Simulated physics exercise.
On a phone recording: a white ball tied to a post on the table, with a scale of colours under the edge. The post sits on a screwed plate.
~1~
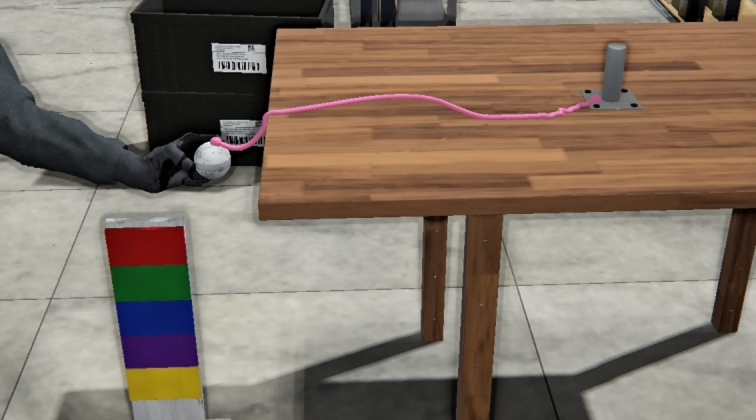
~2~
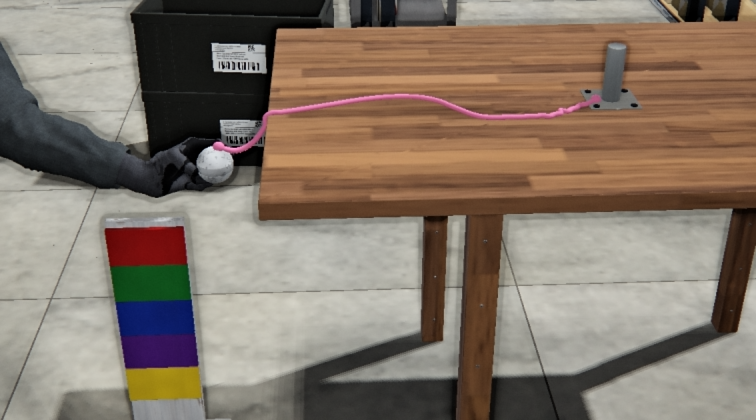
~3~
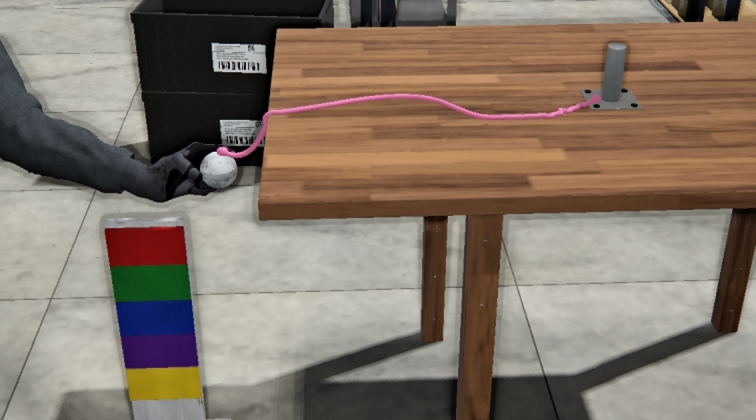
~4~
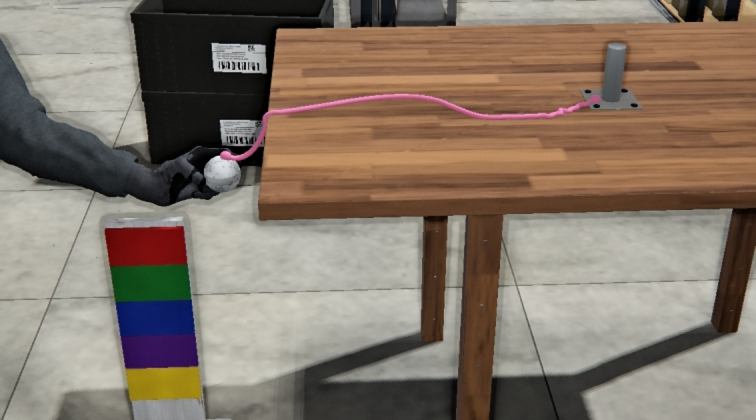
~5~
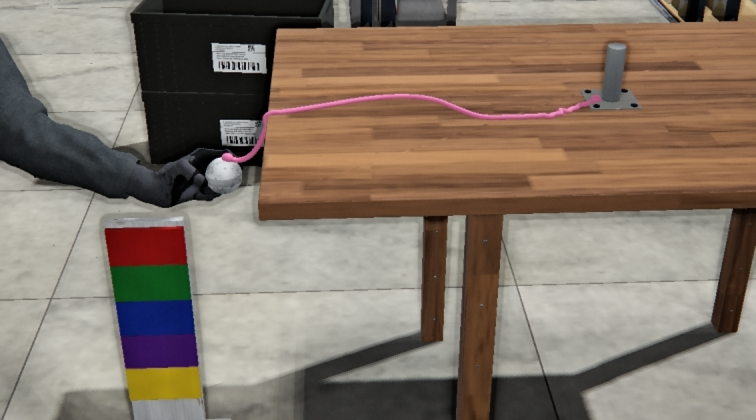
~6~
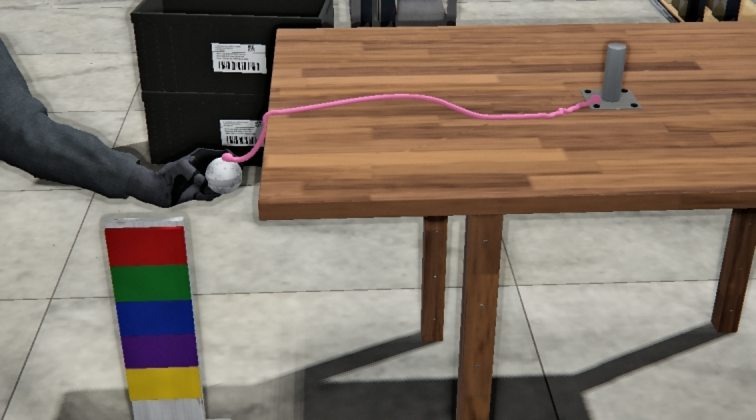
To begin with, a gloved hand holds a white ball just left of a wooden table, with a pink cord running from it across the tabletop to a grey post and a striped colour scale below. The hand lowers the ball slightly, shifting it a little right, and then stays nearly still.
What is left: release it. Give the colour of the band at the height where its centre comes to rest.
The band is red.
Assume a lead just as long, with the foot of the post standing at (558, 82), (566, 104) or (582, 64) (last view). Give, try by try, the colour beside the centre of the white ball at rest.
Green; green; red.
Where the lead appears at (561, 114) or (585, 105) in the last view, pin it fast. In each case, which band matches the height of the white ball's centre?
Taking the two tries in turn, you'd get red and then red.
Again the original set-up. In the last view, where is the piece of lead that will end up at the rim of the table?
It is around (316, 107).
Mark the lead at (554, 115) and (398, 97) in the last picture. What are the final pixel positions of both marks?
End: (529, 101) and then (357, 106).
Soon after, ball near (258, 230); level with red.
Then, ball near (289, 230); level with red.
At rest, ball near (276, 236); level with red. Its middle rests at the red band.
